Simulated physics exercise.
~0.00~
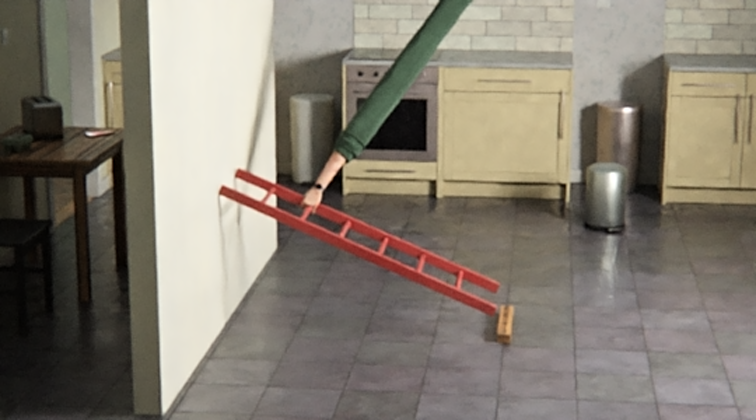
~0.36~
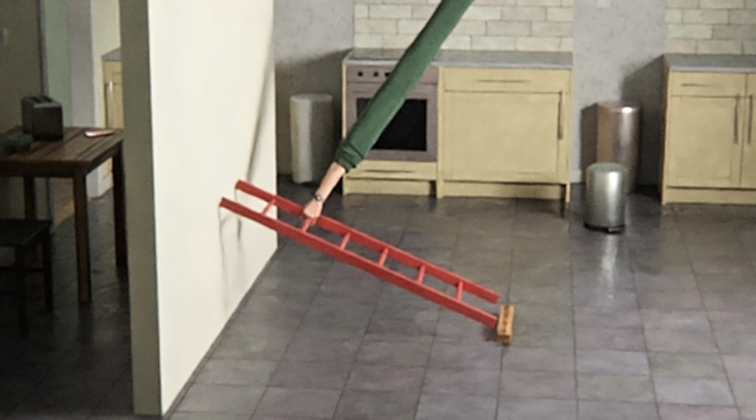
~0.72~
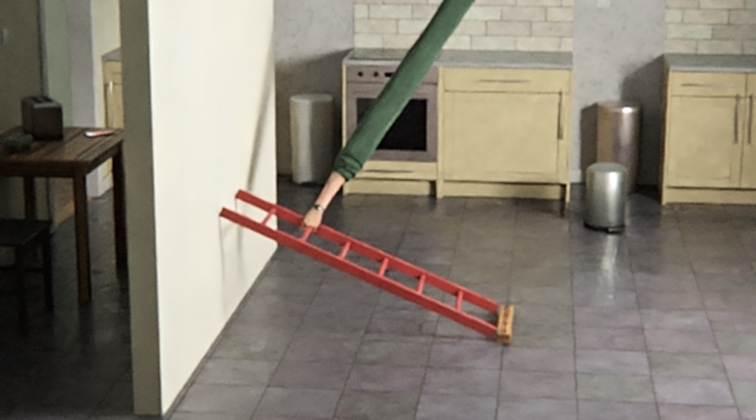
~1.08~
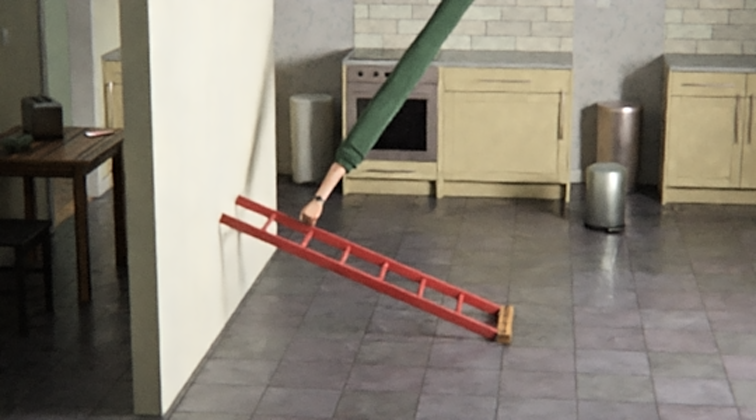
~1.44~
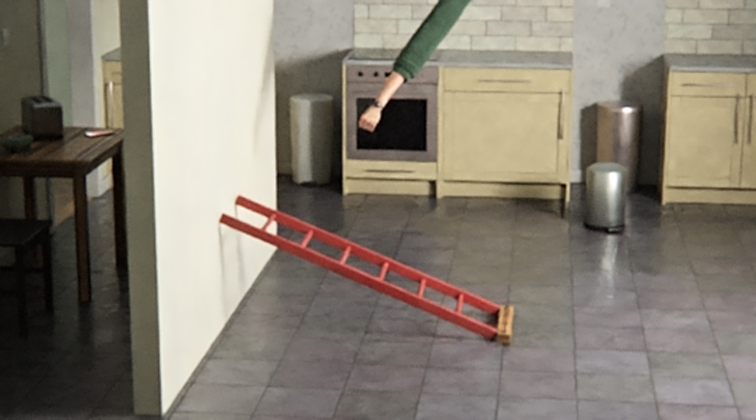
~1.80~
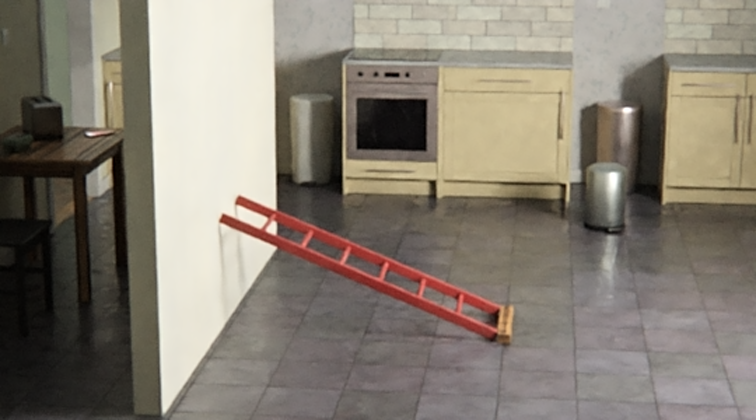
An arm in a green sleeve lowered a red ladder slightly so it leaned at a low slant against a white wall, its foot against a small wooden block on the floor, then let go and withdrew, and the ladder stayed put.
